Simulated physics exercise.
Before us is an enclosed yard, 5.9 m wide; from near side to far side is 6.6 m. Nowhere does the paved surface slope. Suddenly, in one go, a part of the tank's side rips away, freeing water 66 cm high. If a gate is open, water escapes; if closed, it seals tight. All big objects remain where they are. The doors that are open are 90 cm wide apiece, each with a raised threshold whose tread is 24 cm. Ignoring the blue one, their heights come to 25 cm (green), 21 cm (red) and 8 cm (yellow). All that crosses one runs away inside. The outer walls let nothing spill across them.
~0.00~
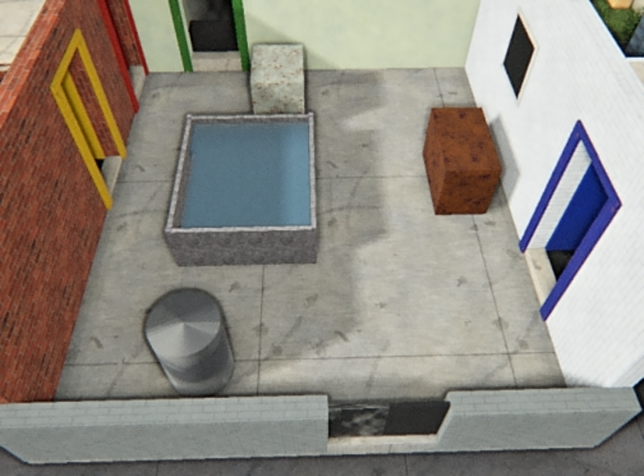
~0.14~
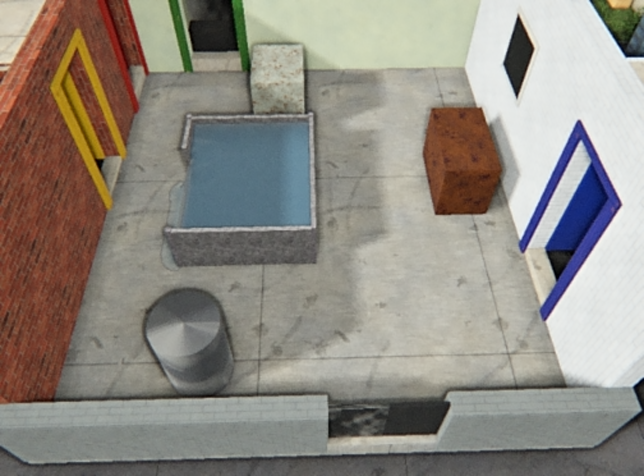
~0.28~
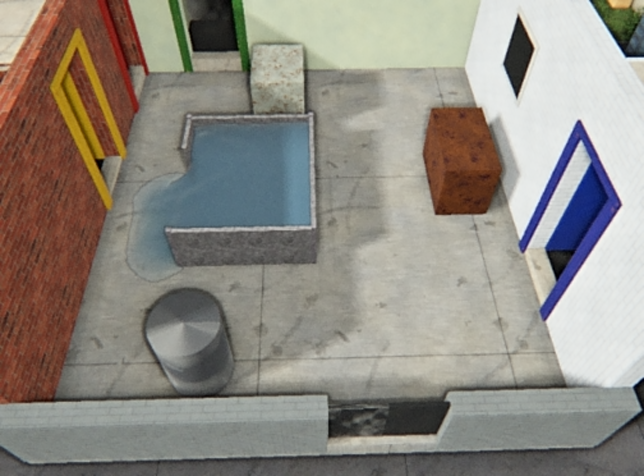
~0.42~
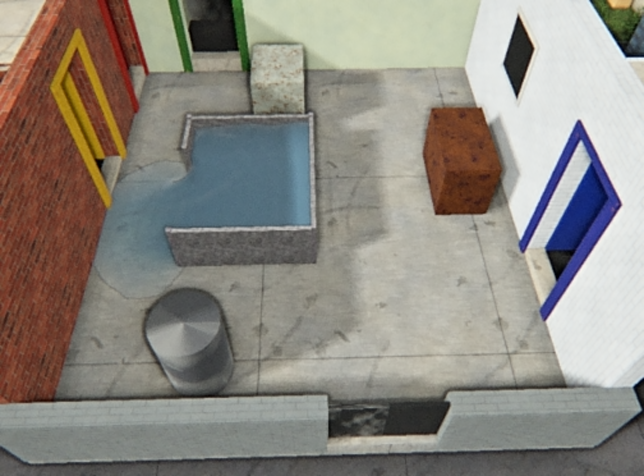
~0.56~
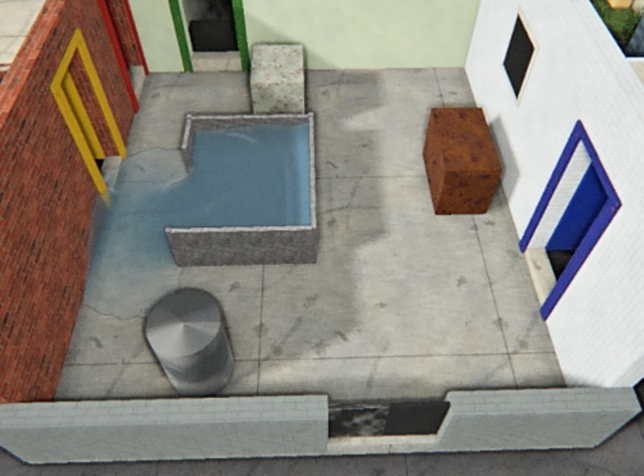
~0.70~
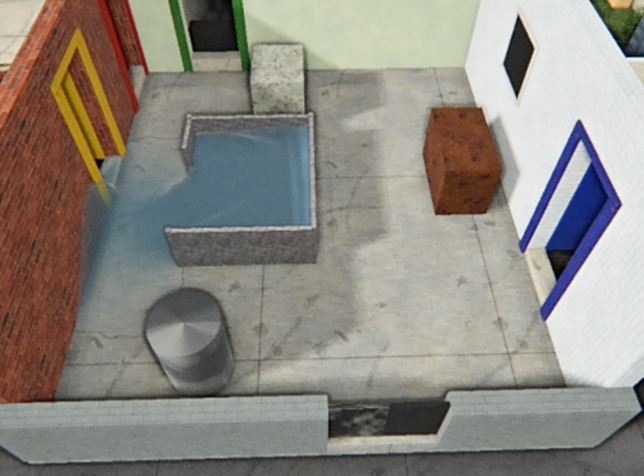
Water pours through a gap that opens in the left side of a raised rectangular tank, spreading across the grey paved floor of a walled yard to the red brick wall near the yellow-framed doorway, while a metal cylinder and rusty block stay still.
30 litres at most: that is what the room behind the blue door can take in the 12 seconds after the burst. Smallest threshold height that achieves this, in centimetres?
7 cm.
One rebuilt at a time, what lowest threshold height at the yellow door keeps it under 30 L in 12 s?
For the yellow door, about 27 cm.
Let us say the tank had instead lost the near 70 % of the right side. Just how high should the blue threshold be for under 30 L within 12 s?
A minimum of about 26 cm.
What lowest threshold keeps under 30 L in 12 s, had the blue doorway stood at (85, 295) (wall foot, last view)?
It needs roughly 24 cm.
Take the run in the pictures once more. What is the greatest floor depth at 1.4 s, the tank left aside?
About 48 cm at most.
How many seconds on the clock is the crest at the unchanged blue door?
It peaks around 7.5 s.
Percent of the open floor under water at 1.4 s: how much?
Some 15 per cent is wet.
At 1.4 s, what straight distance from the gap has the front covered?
The front sits around 3.4 m out.
After 1.4 s water covers 15 % of the floor, deepest (48 cm) near (114, 238); it has not reached the blue door.
After 3.0 s water covers 40 % of the floor, deepest (32 cm) near (129, 429); it has not reached the blue door.
After 12.0 s water covers 100 % of the floor, deepest (9 cm) near (348, 298); 7 cm at the blue door, 0 litres in over its 13 cm threshold.
At the blue door as built, the water arrived by 4.2 s and peaked near 12 cm at 7.4 s.
Run again over the same 12 s with other heights there, 44 litres in over 6 cm, 11 litres over 8.5 cm. The limit of 30 litres is kept from about 7 cm up.
